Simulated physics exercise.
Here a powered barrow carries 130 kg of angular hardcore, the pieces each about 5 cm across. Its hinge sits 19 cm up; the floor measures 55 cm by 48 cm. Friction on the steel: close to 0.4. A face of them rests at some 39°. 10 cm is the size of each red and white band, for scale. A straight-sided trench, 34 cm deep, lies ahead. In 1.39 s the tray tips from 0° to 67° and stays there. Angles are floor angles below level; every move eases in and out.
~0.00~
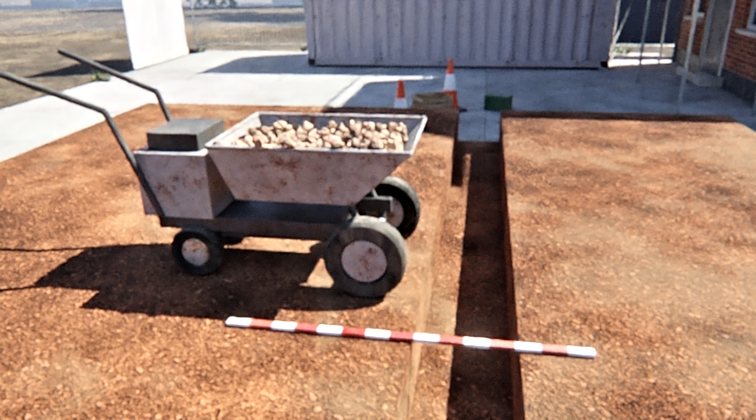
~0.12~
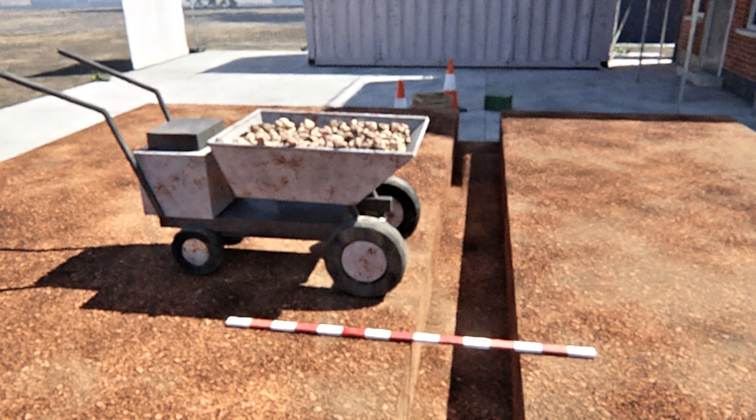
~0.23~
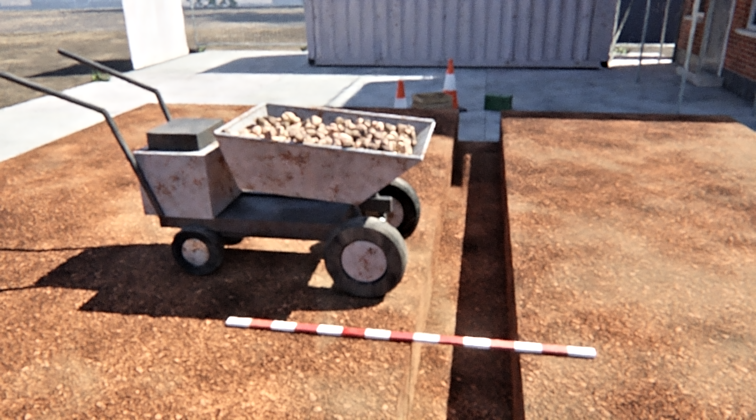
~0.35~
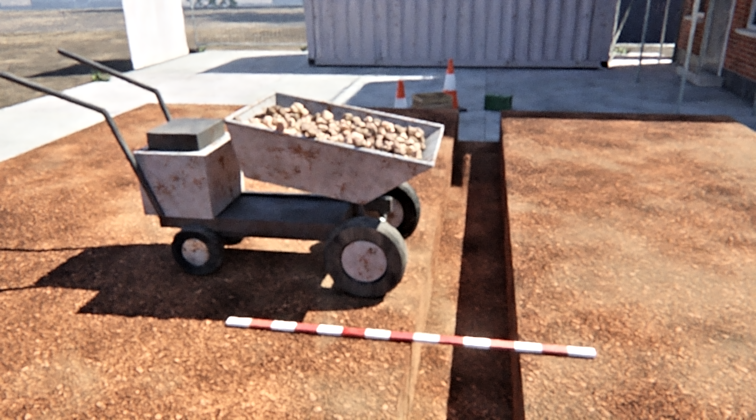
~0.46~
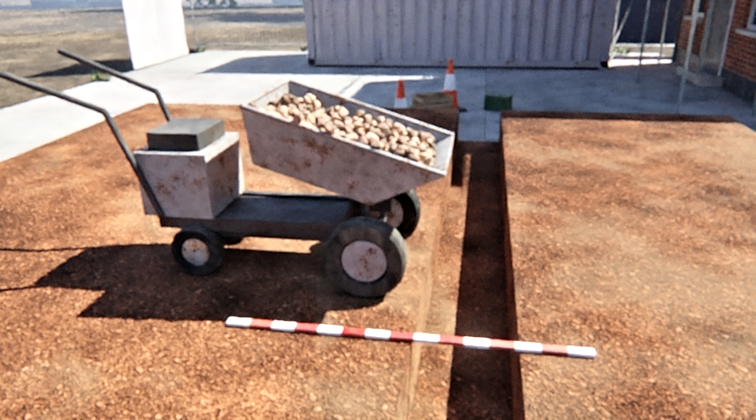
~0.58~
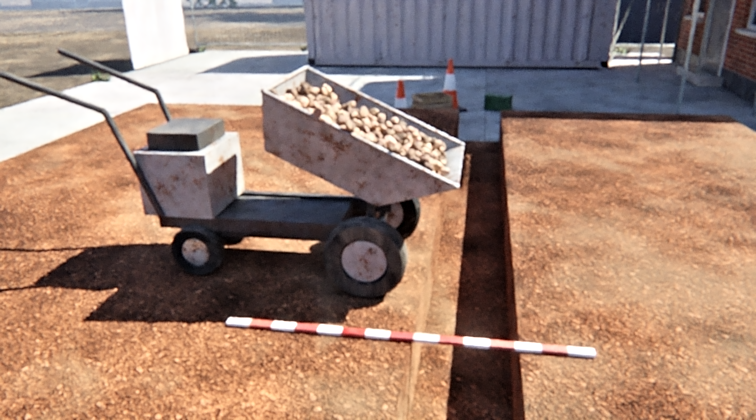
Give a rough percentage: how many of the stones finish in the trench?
58 %.
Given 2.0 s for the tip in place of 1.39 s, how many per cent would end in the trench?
Roughly 60% would finish there.
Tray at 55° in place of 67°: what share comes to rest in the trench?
It would be close to 35 percent.
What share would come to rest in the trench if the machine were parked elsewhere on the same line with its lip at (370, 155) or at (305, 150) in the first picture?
I'd expect some 95 per cent, then some 85.
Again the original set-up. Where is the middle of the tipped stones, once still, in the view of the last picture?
Roughly (506, 310), I'd say.
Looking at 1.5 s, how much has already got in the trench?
I'd put it near 15 per cent.
After 1.0 s the floor is at 56°; 100 % in the tray; the foremost stones are at (488, 218).
After 1.5 s the floor is at 67°; 71 % in the tray, 13 % in the trench, 16 % past the trench; the foremost stones are at (564, 272).
After 1.8 s the floor is at 67°; 31 % in the tray, 26 % in the trench, 43 % past the trench; the foremost stones are at (628, 269).
After 3.8 s the floor is at 67°; 0 % in the tray, 58 % in the trench, 42 % past the trench; the foremost stones are at (663, 288).
